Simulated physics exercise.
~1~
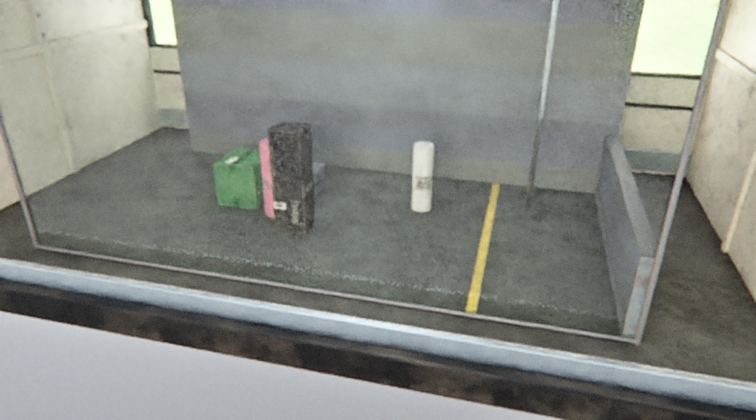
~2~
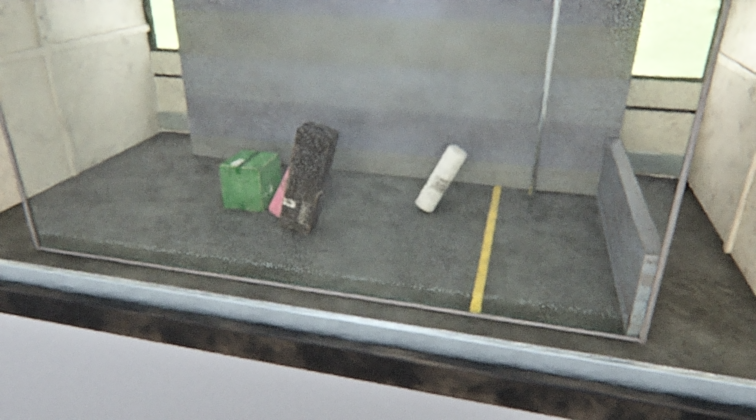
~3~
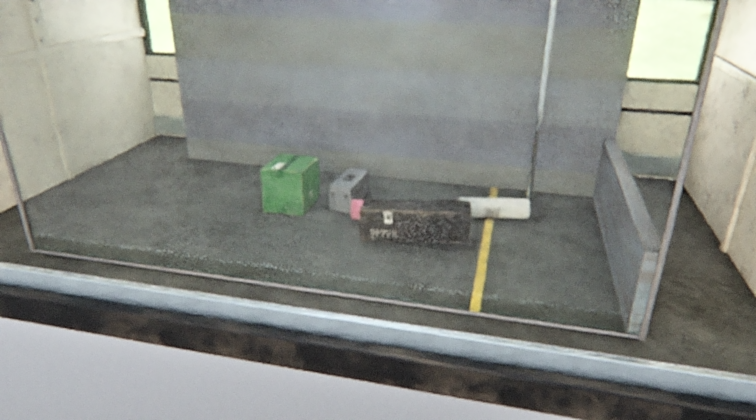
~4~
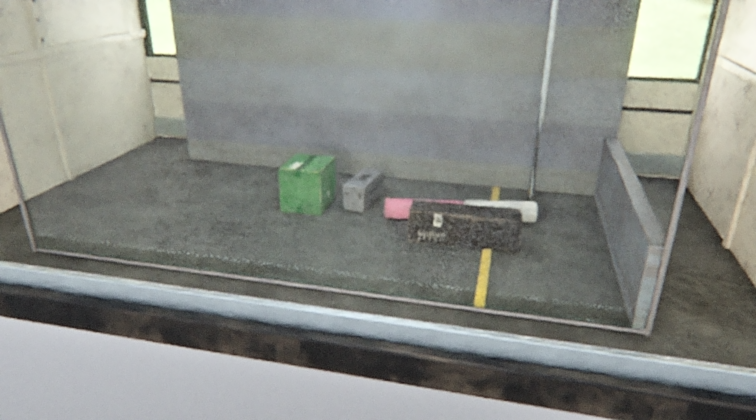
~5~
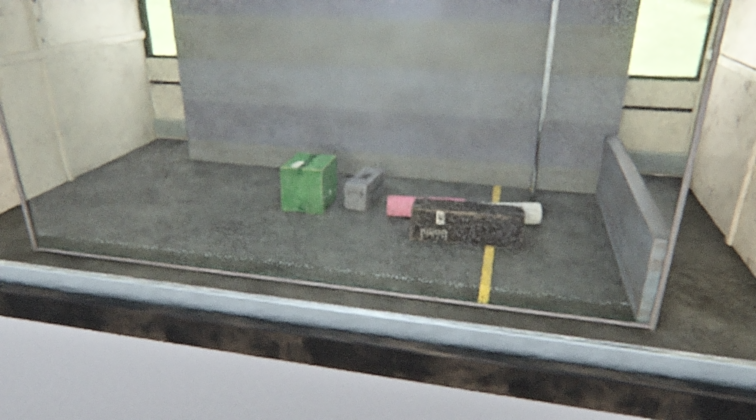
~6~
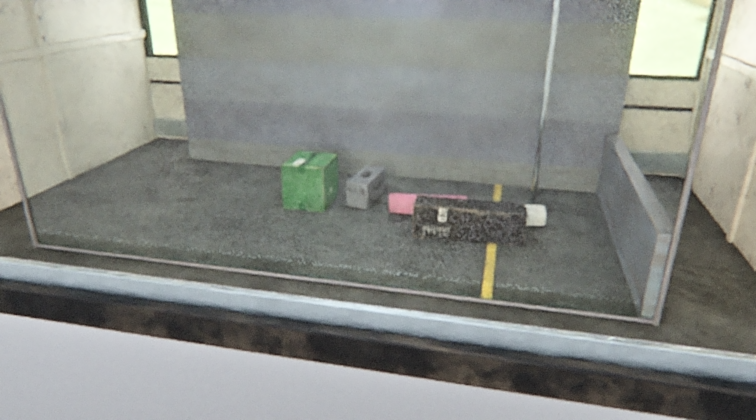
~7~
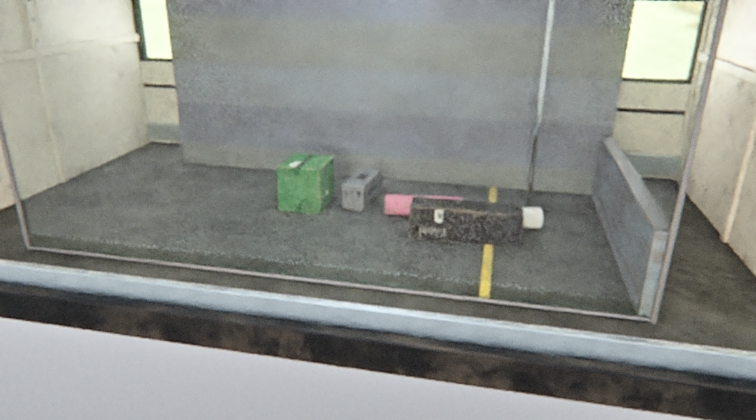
To begin with, a tall black box and a pink roll stand upright beside a green carton in a grey-floored bay, with a white roll upright nearer a yellow line and a grey toolbox mostly hidden. The black box and both rolls tip to the right. They topple onto their sides and shift right, while the carton and toolbox slide the same way, staying upright. The black box and pink roll slide farther, then nearly everything settles. The white roll edges slightly onward and ends beyond the line, while the middle of the black box rests just short of it.
